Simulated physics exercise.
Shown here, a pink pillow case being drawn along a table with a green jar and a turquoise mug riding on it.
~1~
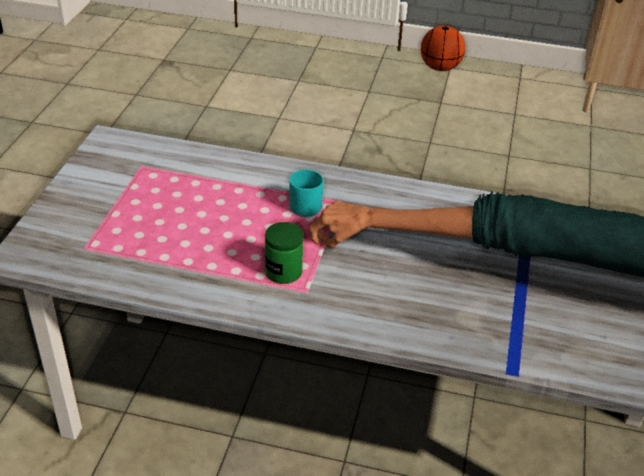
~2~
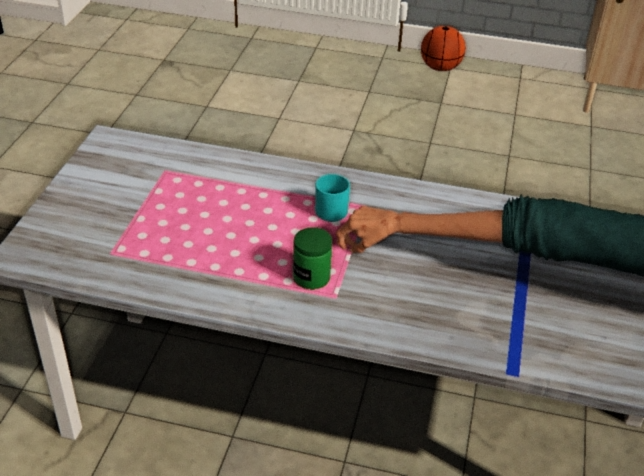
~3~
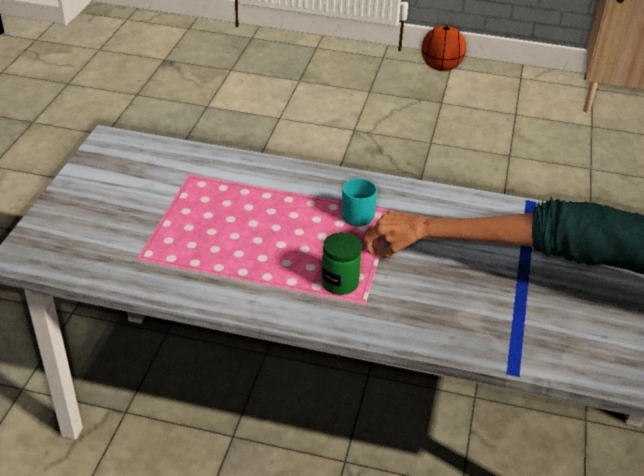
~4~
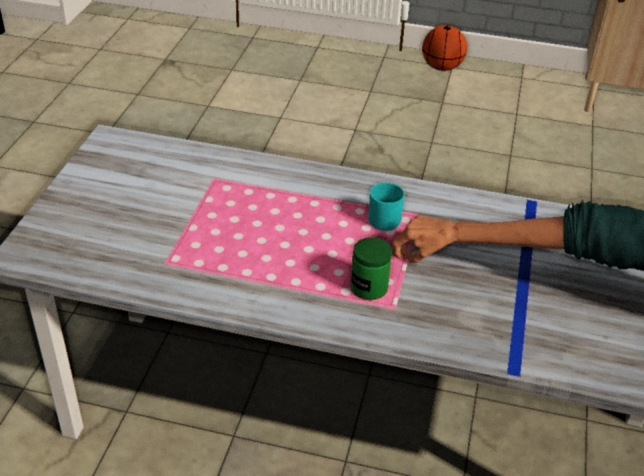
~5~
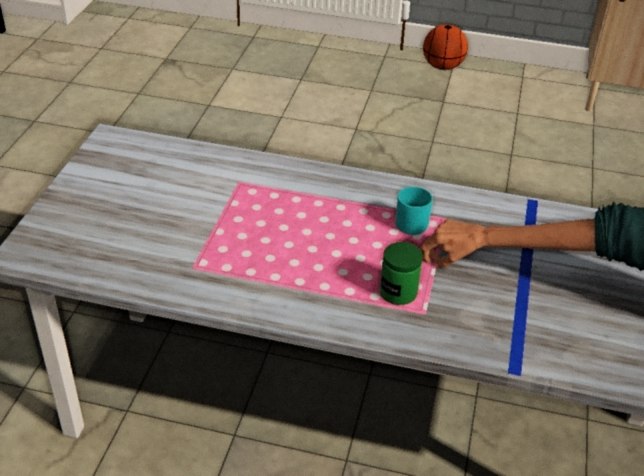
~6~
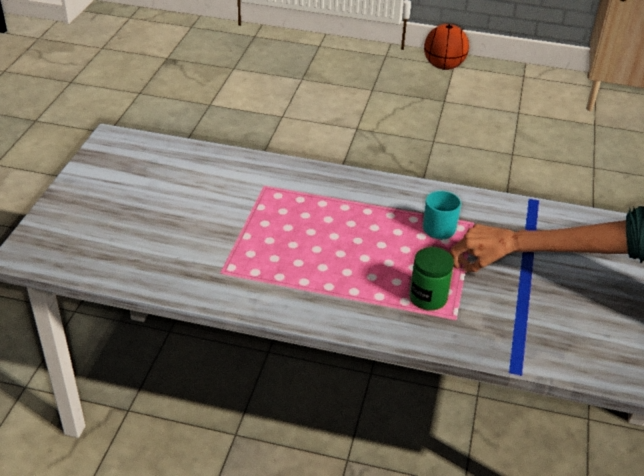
A hand pulled a pink polka-dot cloth steadily to the right along a wooden table toward a strip of blue tape, and the green jar and turquoise mug on it rode along.
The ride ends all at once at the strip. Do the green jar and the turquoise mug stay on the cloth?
The green jar leaves the cloth, the turquoise mug shoots off the front.
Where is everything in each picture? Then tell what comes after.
In the first picture, pillow case end (307, 293); green jar (284, 234); turquoise mug (307, 179); tape (514, 358).
In the second picture, pillow case end (336, 298), far hem (110, 255); turquoise mug (333, 184).
In the third picture, pillow case end (365, 304); green jar (343, 244).
In the fourth picture, pillow case end (395, 309), far hem (164, 264); turquoise mug (388, 193).
In the fifth picture, pillow case end (425, 314); green jar (403, 254).
In the sixth picture, pillow case end (456, 320), far hem (221, 274); green jar (434, 259); turquoise mug (444, 201); tape (517, 357).
Then, 0.06 s past the final frame, hem short of the tape; green jar on the cloth near (467, 286); turquoise mug on the cloth near (474, 221).
Then, 0.17 s past the final frame, hem at the tape; green jar ahead of the hem near (526, 297); turquoise mug ahead of the hem near (528, 231).
When it is over, hem at the tape; green jar knocked over near (589, 316); turquoise mug ahead of the hem near (567, 239). The green jar shoots off the front and the turquoise mug slides clear of the cloth.
